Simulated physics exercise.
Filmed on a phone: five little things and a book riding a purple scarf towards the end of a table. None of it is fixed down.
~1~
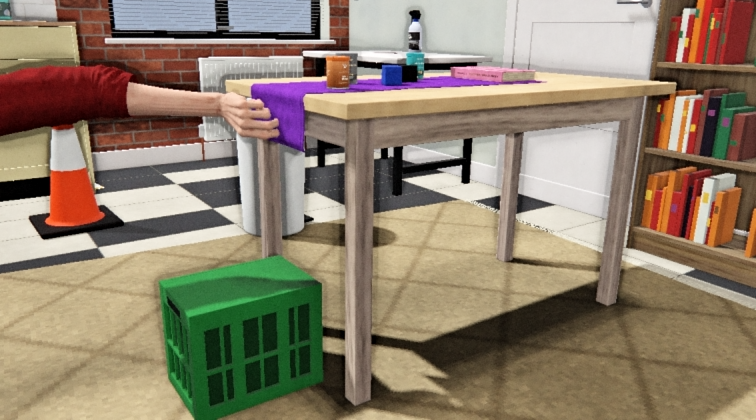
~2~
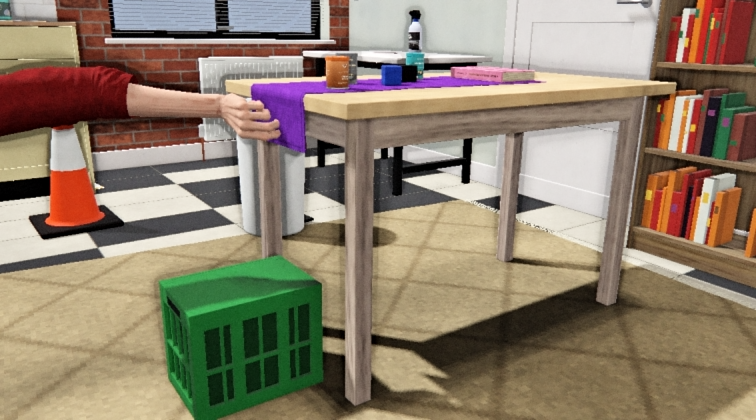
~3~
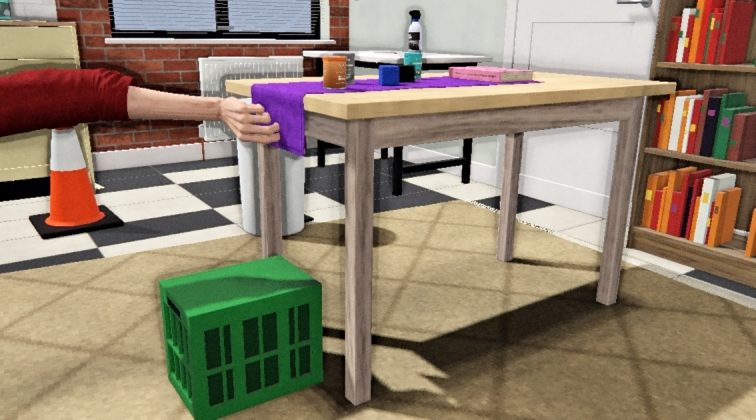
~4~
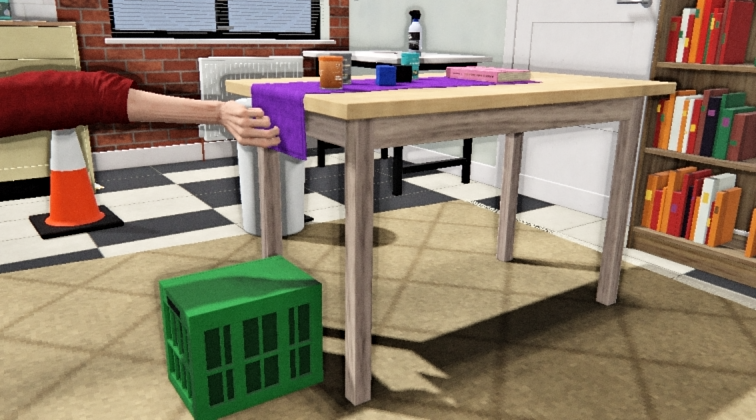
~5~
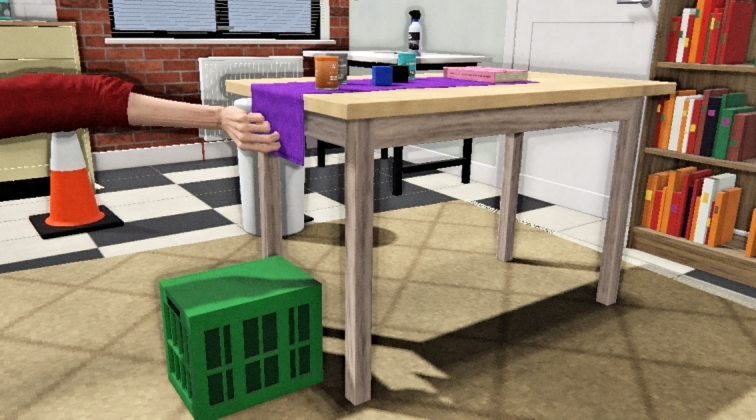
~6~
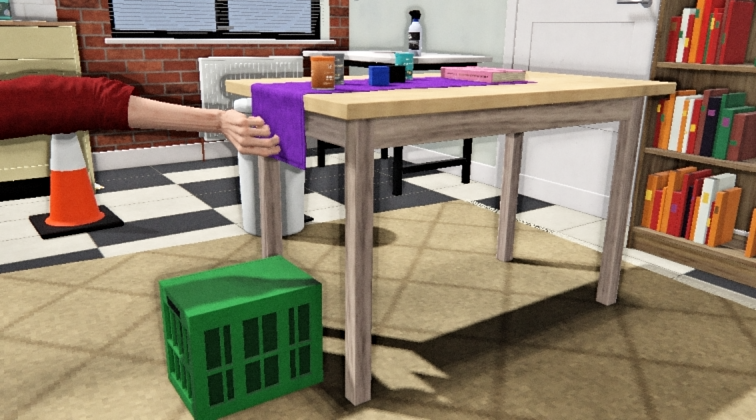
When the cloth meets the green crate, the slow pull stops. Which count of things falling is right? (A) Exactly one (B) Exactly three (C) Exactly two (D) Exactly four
(B) Exactly three.
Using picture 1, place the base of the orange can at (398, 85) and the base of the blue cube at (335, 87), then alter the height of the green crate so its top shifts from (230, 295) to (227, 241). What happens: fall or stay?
The orange can? Safe. The blue cube? Lost.
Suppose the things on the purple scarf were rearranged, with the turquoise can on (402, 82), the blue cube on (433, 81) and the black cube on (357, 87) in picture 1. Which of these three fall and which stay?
In the end the turquoise can is still on top, the blue cube is still on top, and the black cube is no longer on top.
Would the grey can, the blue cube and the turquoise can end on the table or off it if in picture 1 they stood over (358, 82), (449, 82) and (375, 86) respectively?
The grey can ends up off; the blue cube stays put; the turquoise can ends up off.
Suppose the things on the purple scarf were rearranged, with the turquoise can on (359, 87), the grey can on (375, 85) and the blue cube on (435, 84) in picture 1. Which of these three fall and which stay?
Turquoise can: Lost. Grey can: Lost. Blue cube: Safe.
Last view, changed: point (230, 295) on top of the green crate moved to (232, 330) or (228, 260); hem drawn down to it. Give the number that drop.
4 and 2.
Soon after, hem near (277, 210); orange can gone.
Then, hem near (277, 256); orange can and grey can gone.
At rest, hem on the crate; orange can, grey can and blue cube gone. Over the edge go three.
